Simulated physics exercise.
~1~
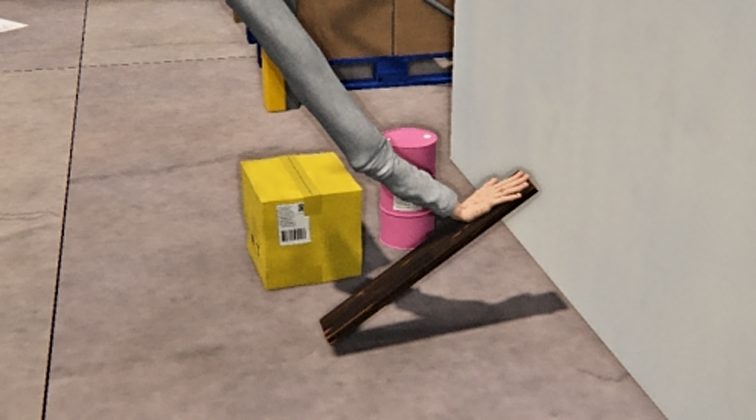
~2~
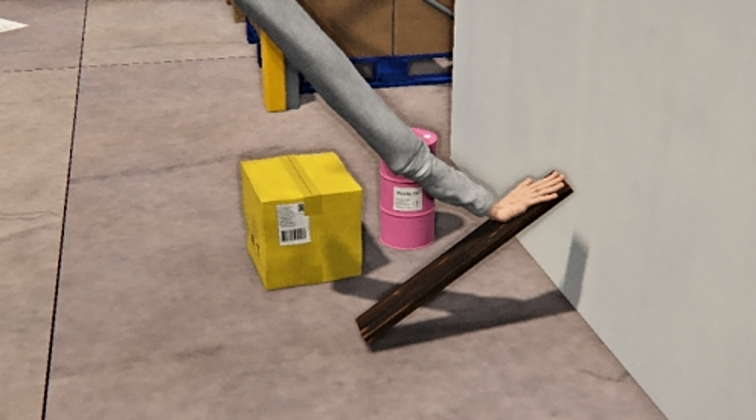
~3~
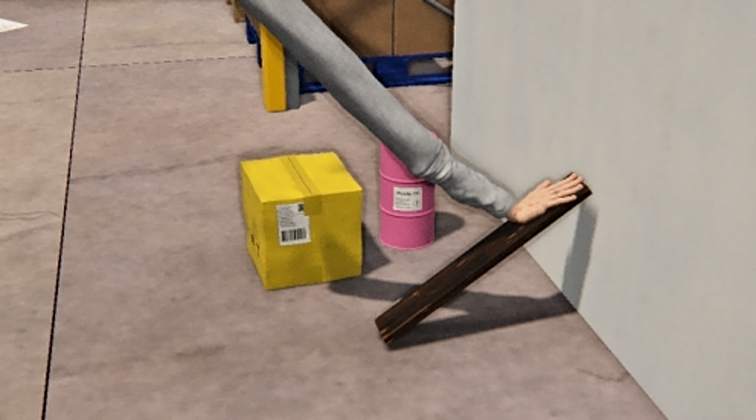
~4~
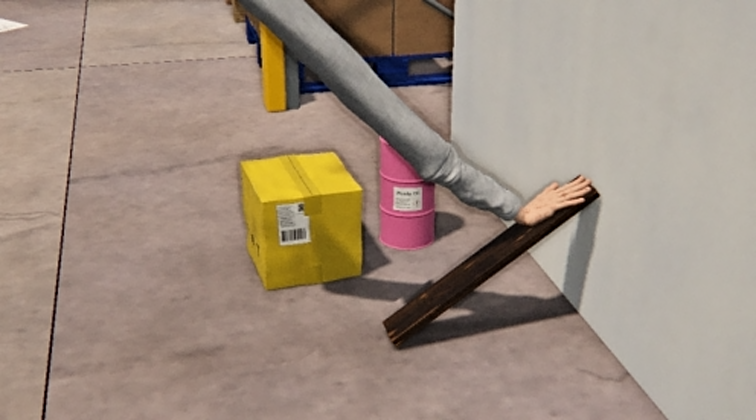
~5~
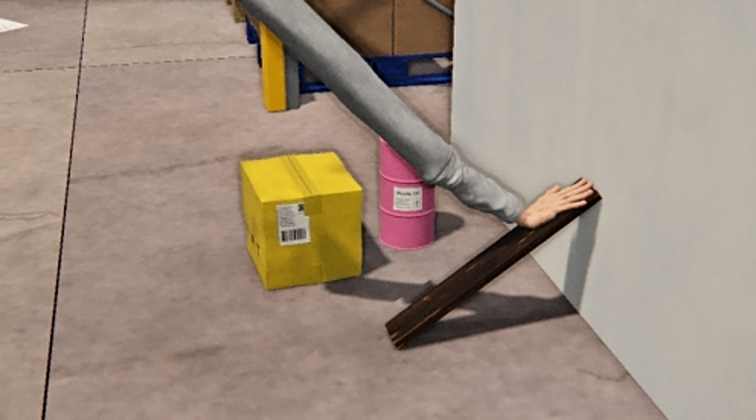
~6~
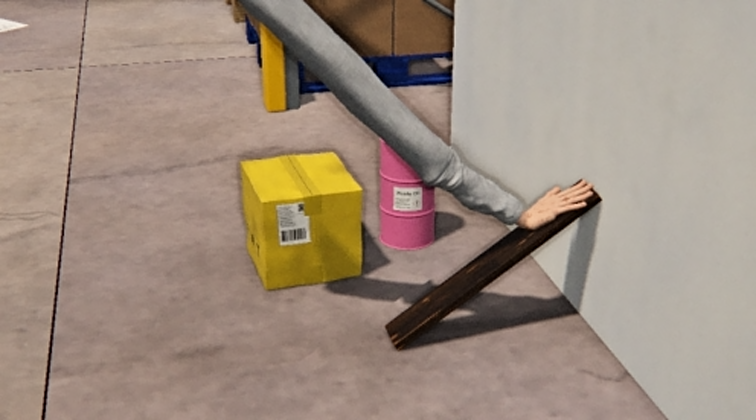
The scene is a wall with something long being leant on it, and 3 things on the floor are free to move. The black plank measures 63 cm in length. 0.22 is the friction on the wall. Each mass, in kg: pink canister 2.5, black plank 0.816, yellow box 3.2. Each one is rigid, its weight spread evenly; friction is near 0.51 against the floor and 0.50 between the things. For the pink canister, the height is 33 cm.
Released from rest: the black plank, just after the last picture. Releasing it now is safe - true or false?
False, it gives way.
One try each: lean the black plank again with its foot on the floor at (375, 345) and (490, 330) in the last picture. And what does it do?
Try one: It skids away; try two: It stays put.
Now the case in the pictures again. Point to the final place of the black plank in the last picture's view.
It ends up at about (465, 329).
Then, 0.40 s past the last view, black plank leaning 15° more than when let go near (476, 291).
Then, 0.50 s past the last view, black plank leaning 33° more than when let go near (466, 326).
Finally, on their side or leaning hard on the floor, black plank; the other 2 still in place (within 10 cm). Final places as that camera would see them, black plank near (465, 329). The plank slides down.
